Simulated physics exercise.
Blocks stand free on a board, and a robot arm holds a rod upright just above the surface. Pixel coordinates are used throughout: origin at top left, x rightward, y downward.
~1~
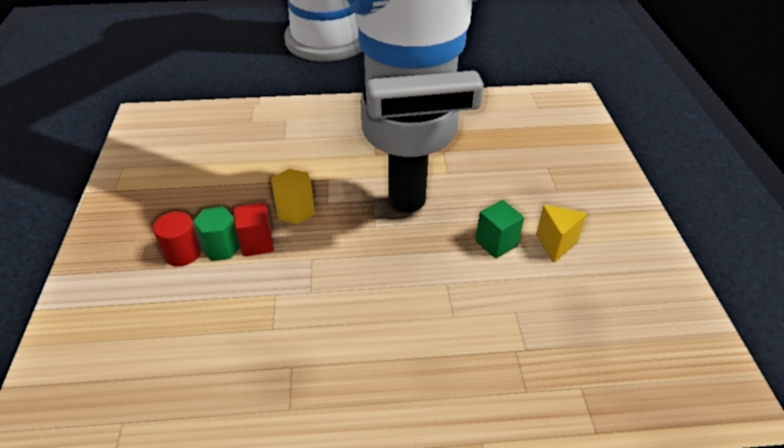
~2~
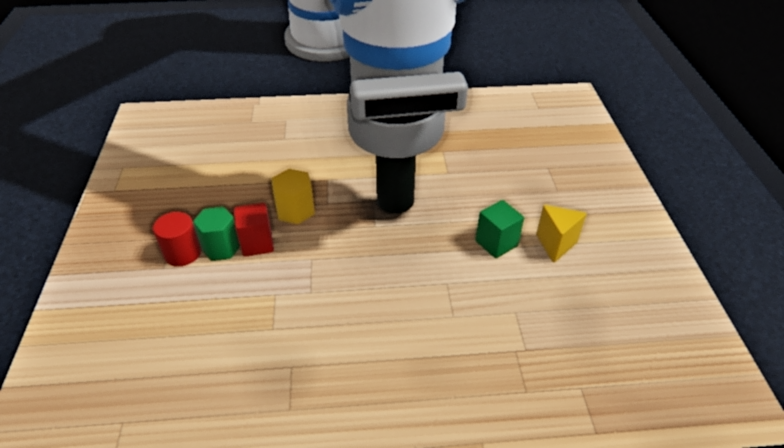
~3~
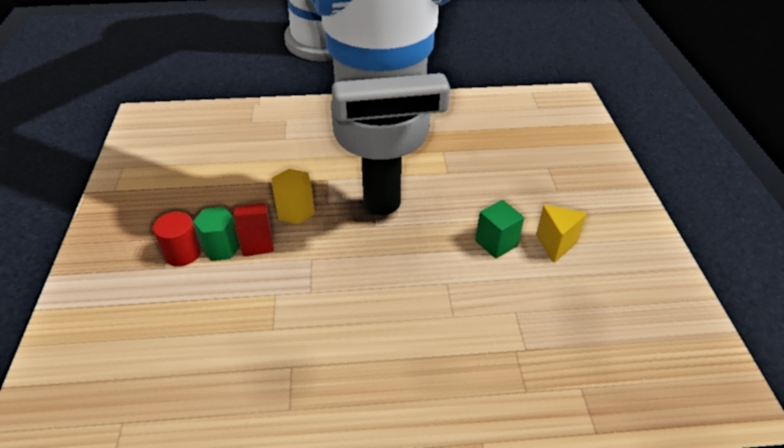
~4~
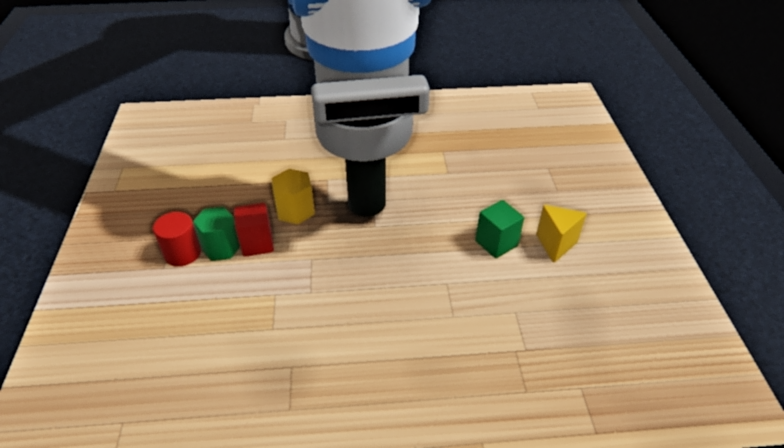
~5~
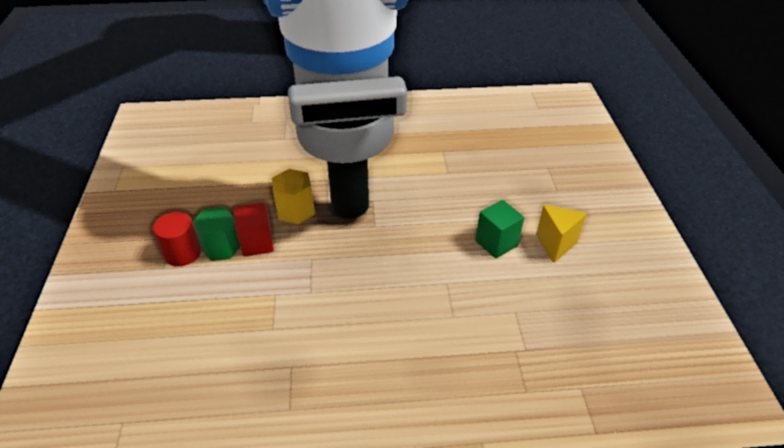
A robot arm slides its black rod left above the board while the blocks stay still.
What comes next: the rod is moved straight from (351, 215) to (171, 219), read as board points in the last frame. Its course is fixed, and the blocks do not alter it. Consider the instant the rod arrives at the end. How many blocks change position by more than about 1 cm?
One moves.
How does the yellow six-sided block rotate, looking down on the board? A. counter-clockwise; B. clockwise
B.
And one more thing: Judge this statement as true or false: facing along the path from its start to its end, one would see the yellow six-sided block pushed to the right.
The claim holds.
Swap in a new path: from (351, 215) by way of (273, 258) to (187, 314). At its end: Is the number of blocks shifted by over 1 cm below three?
No - that is not the case.
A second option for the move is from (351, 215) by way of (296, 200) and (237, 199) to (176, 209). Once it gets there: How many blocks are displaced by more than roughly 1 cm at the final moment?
The count is one.
The first path, step by step. One third of the way, rod at (289, 208); yellow six-sided block at (256, 174), turned 40° clockwise.
Two thirds of the way, rod at (227, 209); yellow six-sided block at (221, 164).
At the end, rod at (167, 209); red square piece still; yellow six-sided block at (218, 163), turned 140° clockwise.
